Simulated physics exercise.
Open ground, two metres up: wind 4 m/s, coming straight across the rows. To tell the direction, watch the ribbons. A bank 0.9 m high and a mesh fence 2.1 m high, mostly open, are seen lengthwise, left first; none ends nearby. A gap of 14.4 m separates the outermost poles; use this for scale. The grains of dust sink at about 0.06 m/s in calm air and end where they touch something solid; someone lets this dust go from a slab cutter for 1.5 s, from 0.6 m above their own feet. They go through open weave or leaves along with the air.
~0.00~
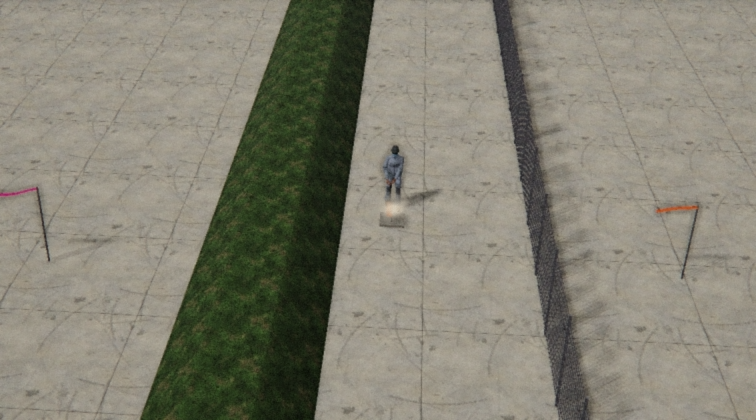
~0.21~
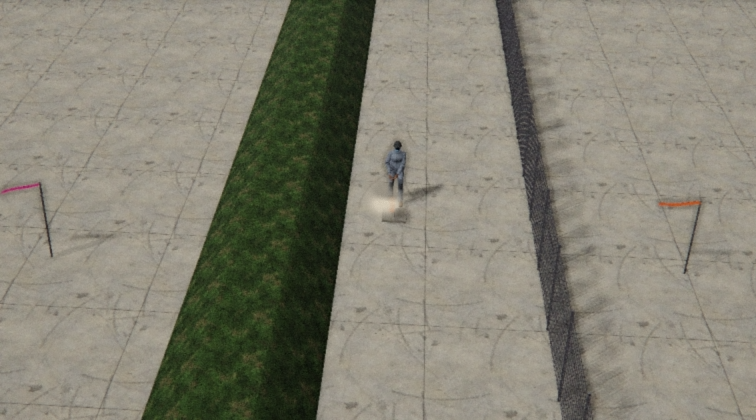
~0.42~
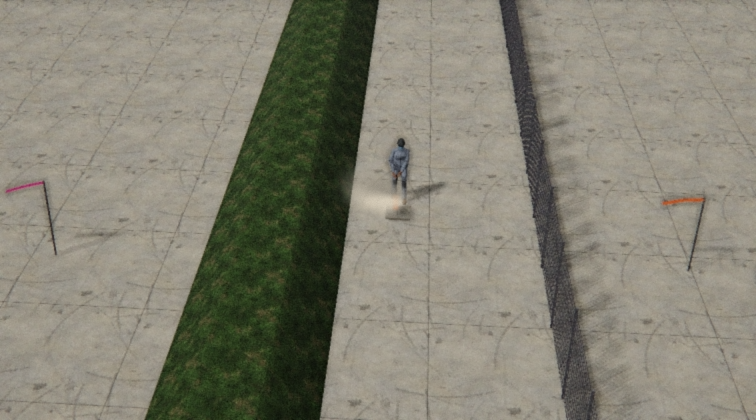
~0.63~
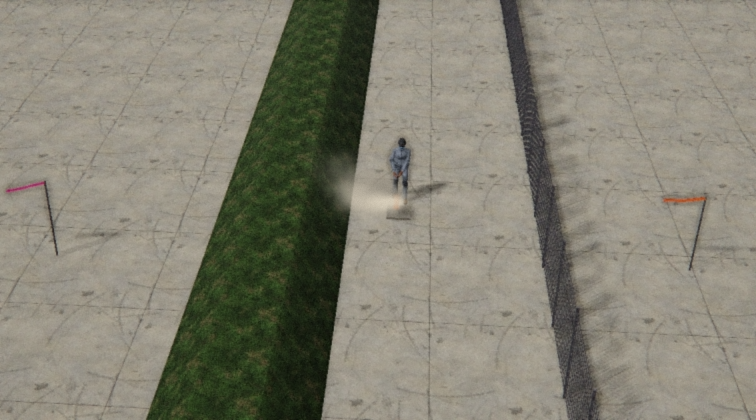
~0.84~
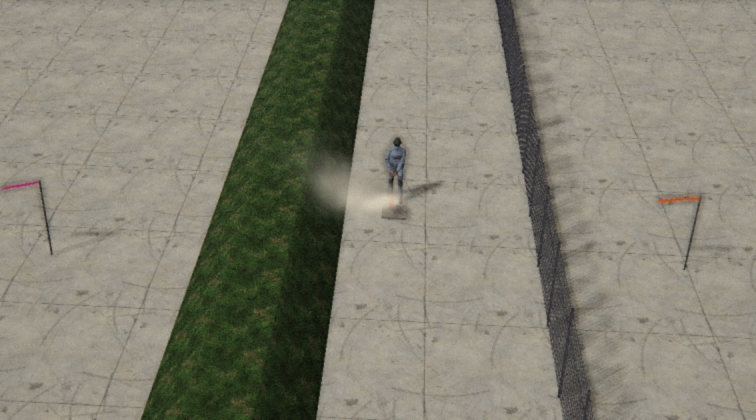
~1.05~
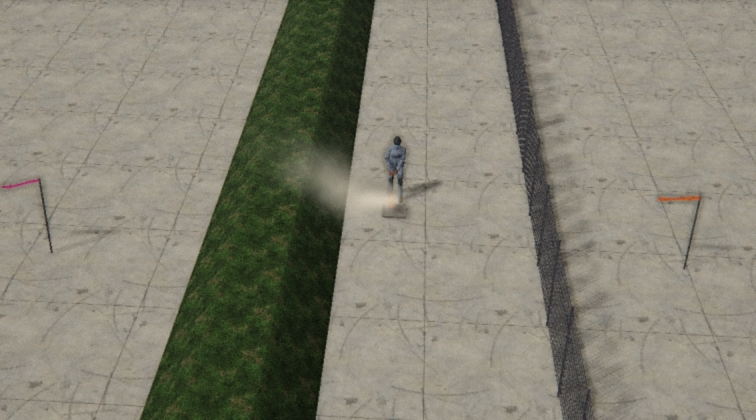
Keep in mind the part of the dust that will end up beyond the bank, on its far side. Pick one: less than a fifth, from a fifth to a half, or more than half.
I would say more than half.
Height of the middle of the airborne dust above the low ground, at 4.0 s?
Middle height: Approx. 1.6 m.
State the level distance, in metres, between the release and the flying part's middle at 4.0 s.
Estimate: Near 8.0 m.
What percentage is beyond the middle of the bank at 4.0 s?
Share: Around 85 percent.
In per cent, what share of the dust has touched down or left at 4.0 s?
Something like 15 per cent, roughly.
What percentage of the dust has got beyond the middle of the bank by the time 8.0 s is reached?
I'd say around 85 percent of it is past the middle.
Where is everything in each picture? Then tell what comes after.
The first picture shows the dust in the air spans x = 385 to 400 around y = 205 and it comes from (392, 216).
The second picture shows the right ribbon ends at (659, 204), leaning 85 degrees to the left and the dust in the air spans x = 370 to 395 around y = 200.
The third picture shows the left ribbon ends at (6, 191), leaning 75 degrees to the left, the dust in the air spans x = 355 to 400 around y = 195 and the top of the bank crosses (282, 183).
The fourth picture shows the right ribbon ends at (664, 200), leaning 85 degrees to the left and the dust in the air spans x = 335 to 400 around y = 195.
The fifth picture shows the dust in the air spans x = 310 to 395 around y = 195.
The sixth picture shows the right ribbon ends at (658, 199), leaning 85 degrees to the left, the dust in the air spans x = 285 to 390 around y = 190 and the top of the bank crosses (278, 181).
After 2.5 s, 68 % is beyond the bank; 10 % has touched down or left; the middle of what still flies is 1.4 m above the low ground, near (229, 158).
After 4.0 s, 87 % is beyond the bank; 15 % has touched down or left; the middle of what still flies is 1.6 m above the low ground, near (51, 144).
After 8.0 s, 87 % is beyond the bank; 28 % has touched down or left.
After 20.0 s, 87 % is beyond the bank; 98 % has touched down or left.
After 45.0 s, 87 % is beyond the bank; 100 % has touched down or left.
